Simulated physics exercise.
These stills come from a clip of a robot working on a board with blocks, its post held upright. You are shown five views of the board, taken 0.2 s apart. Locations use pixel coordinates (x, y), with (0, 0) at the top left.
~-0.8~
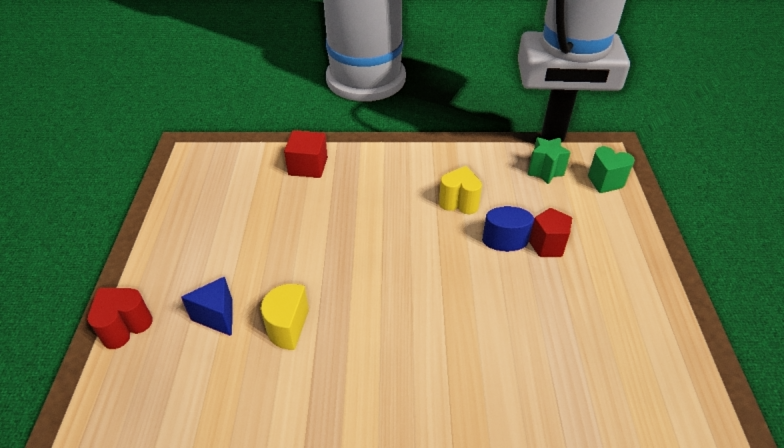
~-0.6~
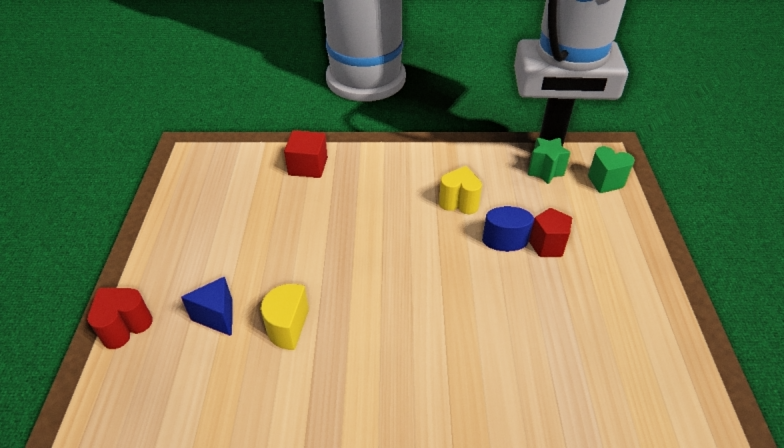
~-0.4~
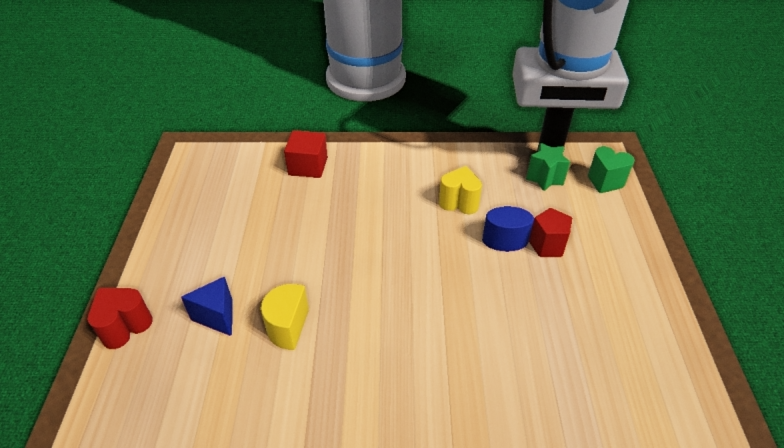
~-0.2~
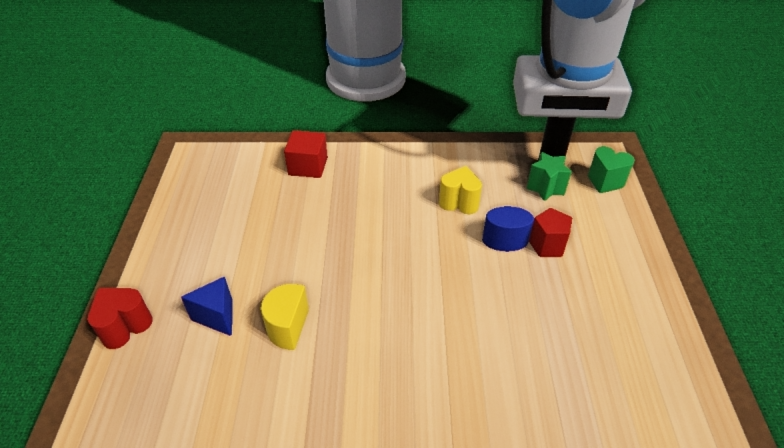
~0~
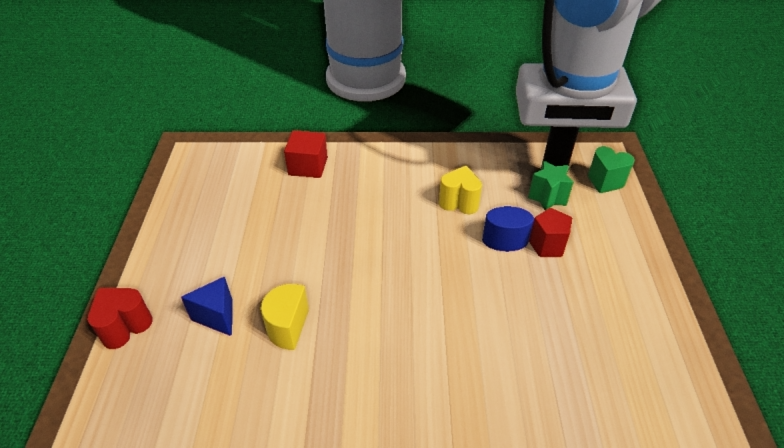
Robot arm pushing a green star block a short way down a wooden board, toward the viewer, while the other blocks stay still.
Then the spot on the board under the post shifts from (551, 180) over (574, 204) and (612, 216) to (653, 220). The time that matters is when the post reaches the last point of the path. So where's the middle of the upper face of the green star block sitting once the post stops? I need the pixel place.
In the picture, that point is around (560, 190).
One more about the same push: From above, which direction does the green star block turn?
My prediction: CW.
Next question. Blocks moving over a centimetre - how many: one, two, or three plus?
One block moves.
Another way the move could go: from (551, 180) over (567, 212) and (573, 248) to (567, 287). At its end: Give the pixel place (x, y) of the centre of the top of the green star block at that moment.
I think it will end close to (548, 243).
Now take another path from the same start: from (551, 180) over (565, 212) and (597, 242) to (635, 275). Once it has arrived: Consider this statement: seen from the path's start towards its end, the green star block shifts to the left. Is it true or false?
It is false.
What follows on the original path. One third of the way, post at (576, 196); green star block at (559, 190), turned 40° clockwise.
Two thirds of the way, post at (616, 208); green star block at (560, 190), turned 45° clockwise.
At the end, post at (656, 212); green star block at (560, 190), turned 45° clockwise; green heart block in place.
